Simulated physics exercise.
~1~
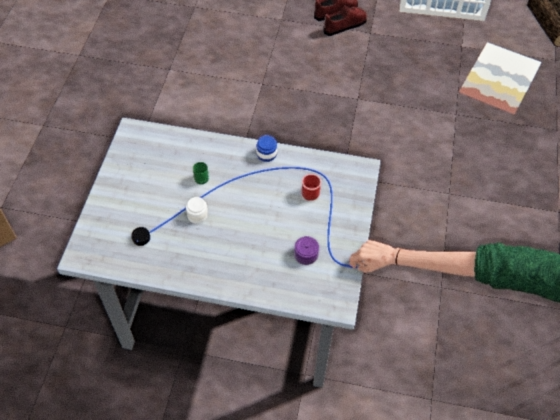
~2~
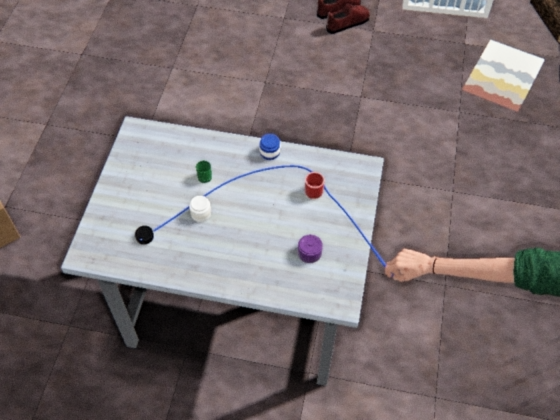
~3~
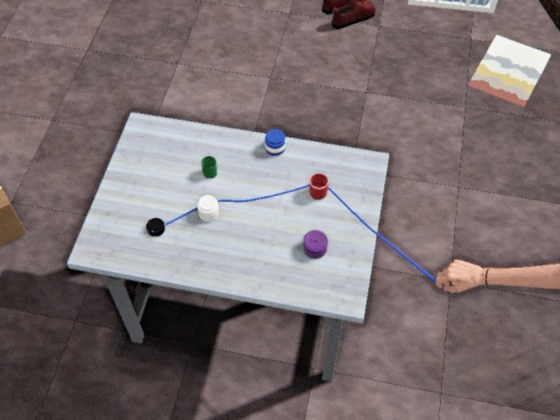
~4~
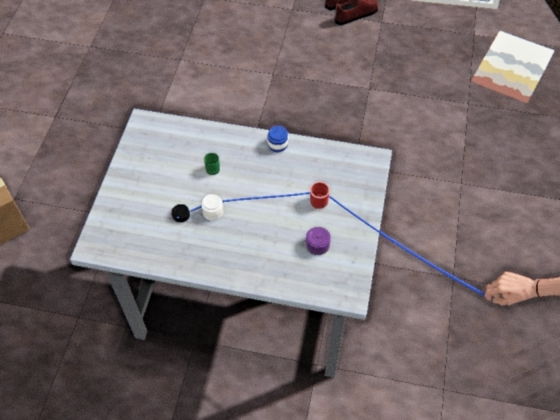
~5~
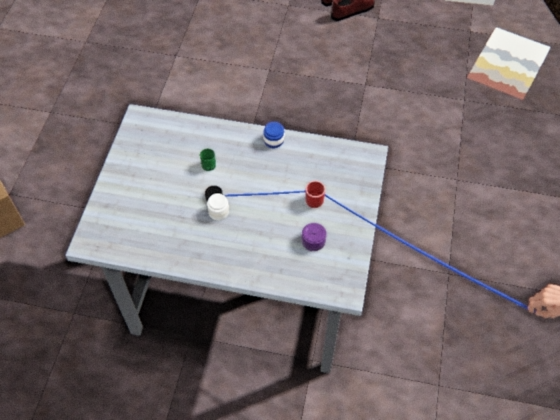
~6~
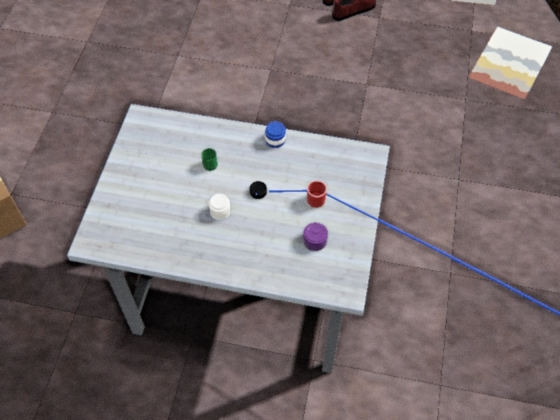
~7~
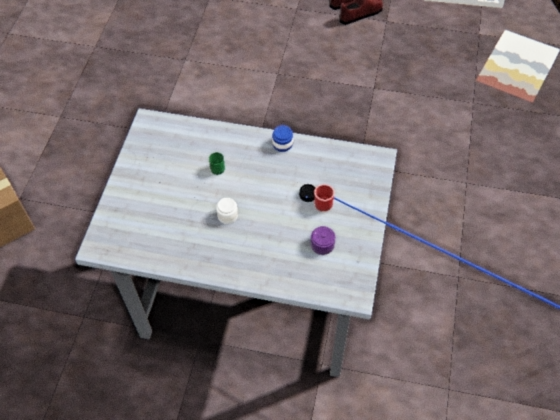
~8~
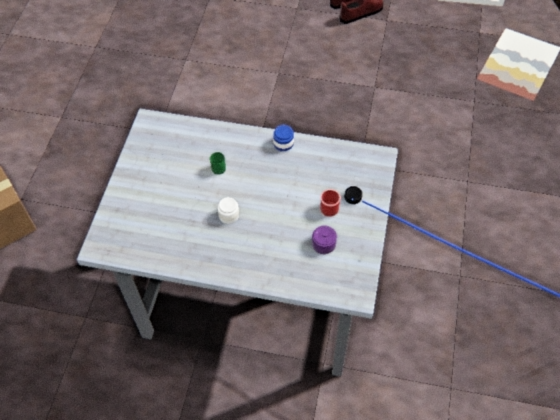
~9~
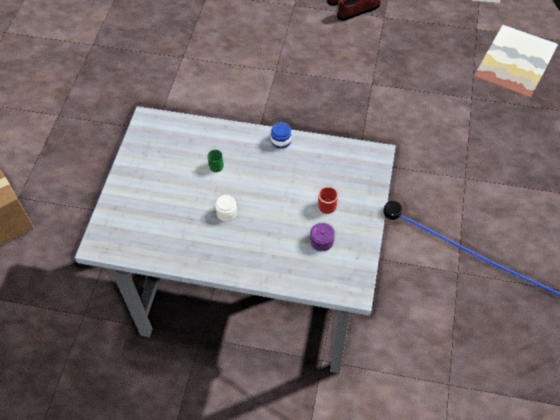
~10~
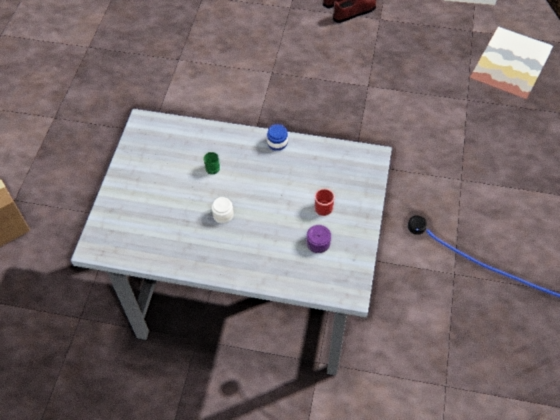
A blue cord, pulled to the right by a hand, tightened around a red mug and dragged the small black disc at its end past a white jar and the mug, nudging the mug slightly, until the disc slid off the table's right edge.
